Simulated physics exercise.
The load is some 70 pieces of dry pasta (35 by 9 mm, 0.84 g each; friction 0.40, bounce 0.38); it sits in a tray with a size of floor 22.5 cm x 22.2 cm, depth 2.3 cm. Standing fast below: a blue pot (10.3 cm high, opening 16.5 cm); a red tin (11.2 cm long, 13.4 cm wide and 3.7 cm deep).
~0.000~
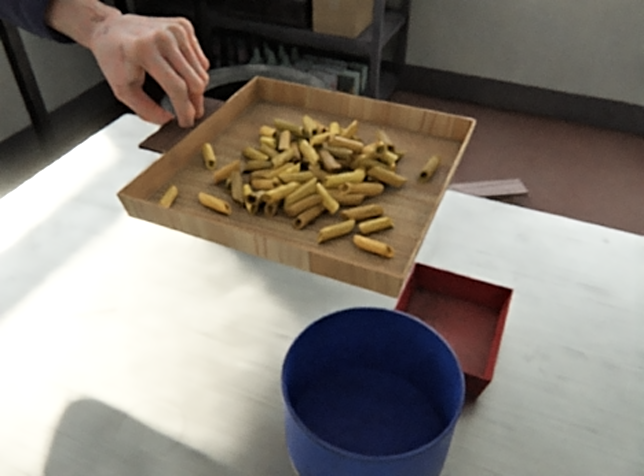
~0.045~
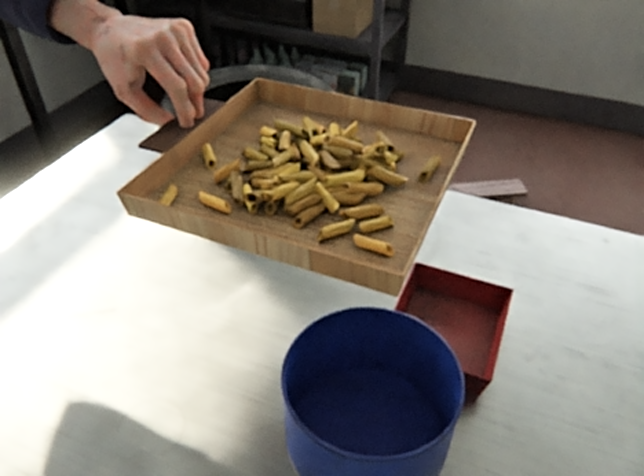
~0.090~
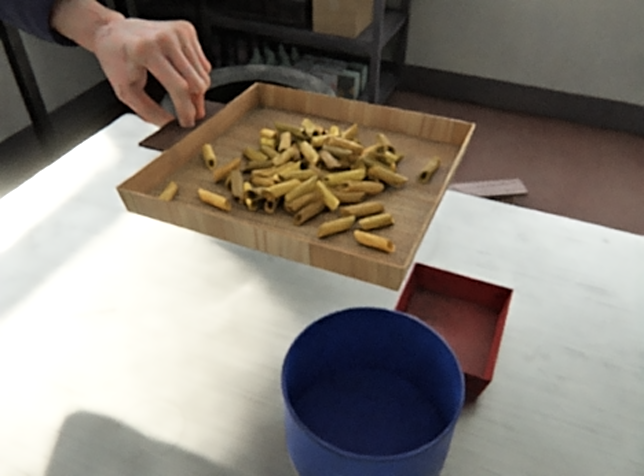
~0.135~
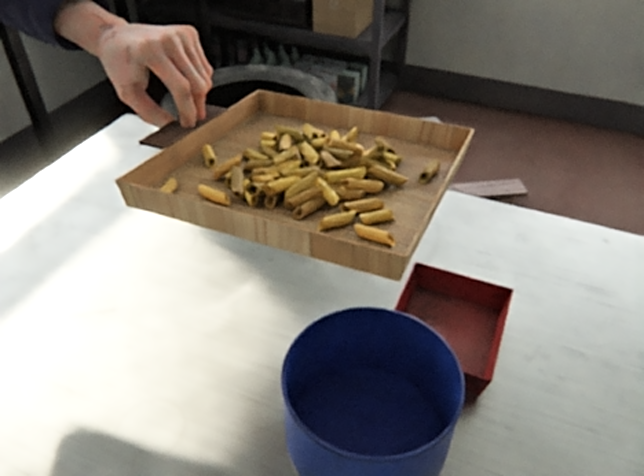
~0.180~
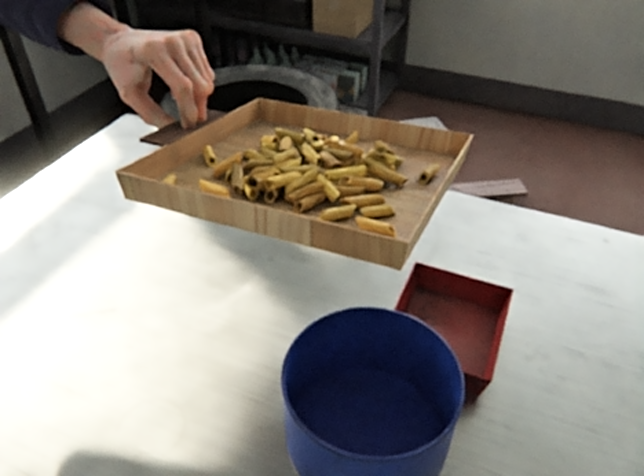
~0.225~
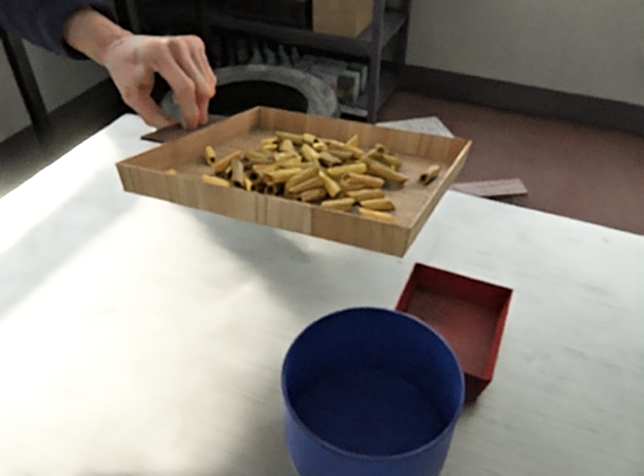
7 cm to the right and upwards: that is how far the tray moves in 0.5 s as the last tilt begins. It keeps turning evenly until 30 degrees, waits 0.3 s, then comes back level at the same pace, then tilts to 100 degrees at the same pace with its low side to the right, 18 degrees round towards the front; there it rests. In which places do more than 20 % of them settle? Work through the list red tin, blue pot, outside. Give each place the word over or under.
Place by place - red tin: Over; blue pot: Over; outside everything: Under.
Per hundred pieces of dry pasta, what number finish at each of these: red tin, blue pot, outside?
Share at rest, red tin: 35; blue pot: 55; outside: 15.
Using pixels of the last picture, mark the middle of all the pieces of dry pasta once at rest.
Roughly at pixel (398, 398).
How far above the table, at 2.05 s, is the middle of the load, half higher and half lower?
The halfway height sits near 22 cm above the table.
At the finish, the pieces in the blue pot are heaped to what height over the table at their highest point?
I'd guess close to 2.0 centimetres.
After 0.93 s, tilt 19 degrees; tray 100 %; middle of all pieces on or above the table near (323, 150).
Then, at 1.52 s, tilt 24 degrees; tray 100 %; middle of all pieces on or above the table near (368, 101).
After 2.05 s, tilt 72 degrees; tray 85 %, in the air 10 %; middle of all pieces on or above the table near (426, 240).
After 2.57 s, tilt 100 degrees; blue pot 45 %, outside 10 %, red tin 30 %, in the air 15 %; middle of all pieces on or above the table near (402, 365).
In the end, at 3.5 s, blue pot 55 %, tray 0 %, outside 15 %, red tin 35 %.
